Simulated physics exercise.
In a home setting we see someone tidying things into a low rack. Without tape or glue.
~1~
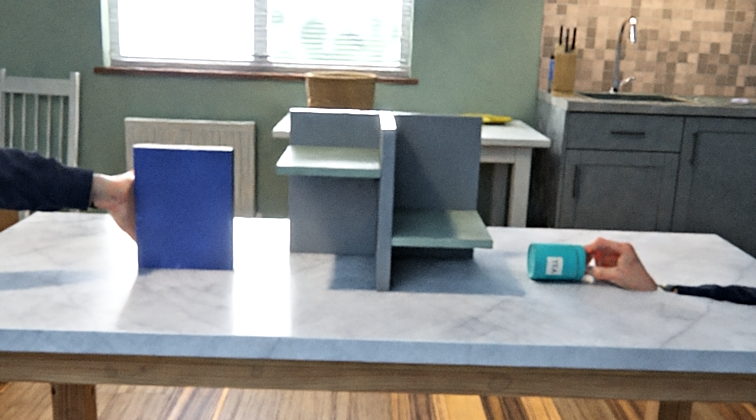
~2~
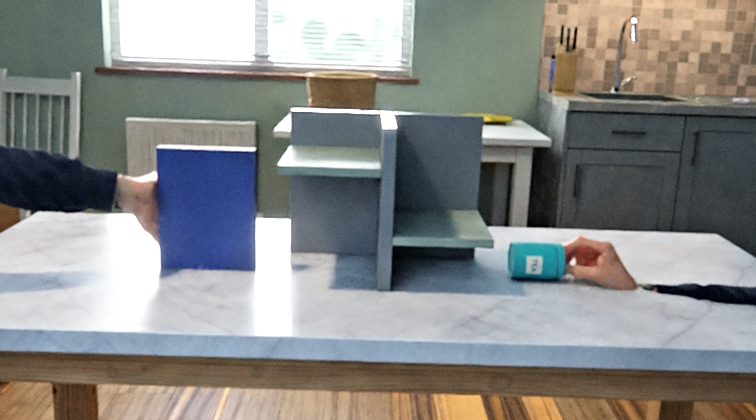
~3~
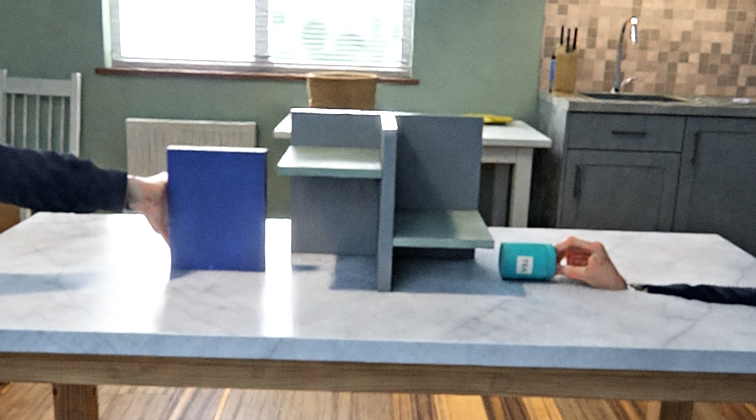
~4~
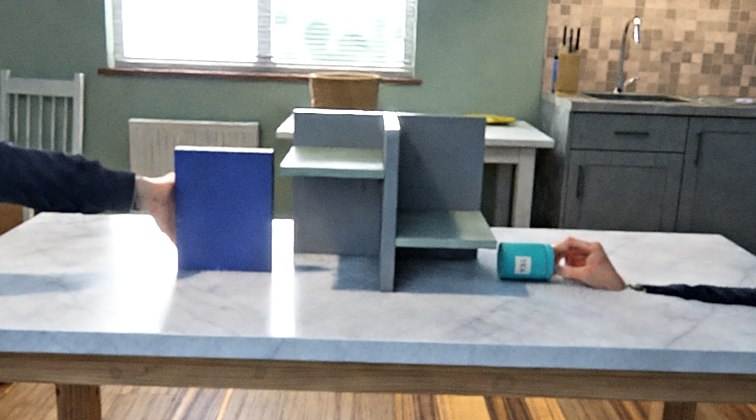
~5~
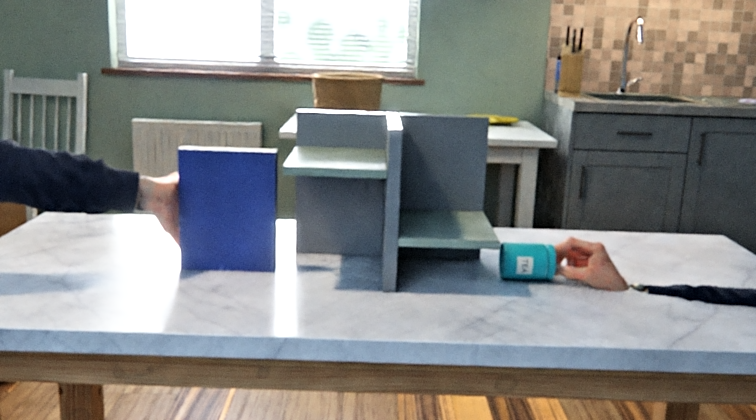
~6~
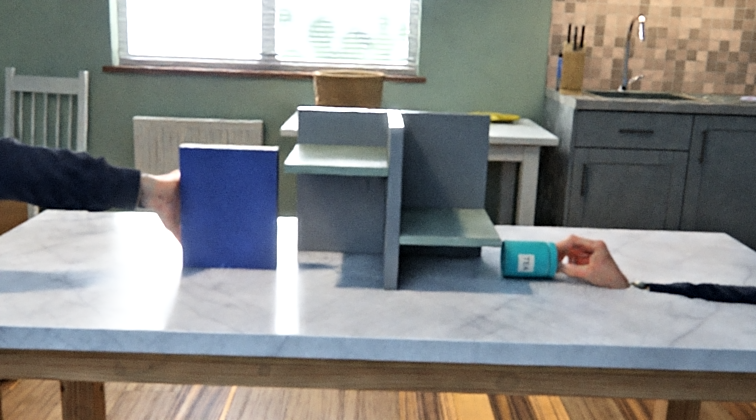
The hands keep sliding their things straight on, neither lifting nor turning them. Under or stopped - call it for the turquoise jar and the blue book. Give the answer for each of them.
Turquoise jar under, blue book stopped.
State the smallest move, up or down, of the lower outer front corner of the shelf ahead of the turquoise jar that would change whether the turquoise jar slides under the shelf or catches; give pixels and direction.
Shift: 8 px, direction down.
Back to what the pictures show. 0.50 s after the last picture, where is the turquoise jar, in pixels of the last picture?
Near (484, 257).
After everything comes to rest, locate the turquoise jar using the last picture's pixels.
You'll find it close to (460, 257).
Then, 0.28 s after the last picture, turquoise jar sliding up to the opening near (513, 258); blue book sliding up to the opening near (243, 208).
Then, 0.50 s after the last picture, turquoise jar part of the way in near (484, 257); blue book stopped at the opening near (243, 208).
At rest, the turquoise jar slides in, near (460, 257); the blue book catches on the edge, near (243, 208).
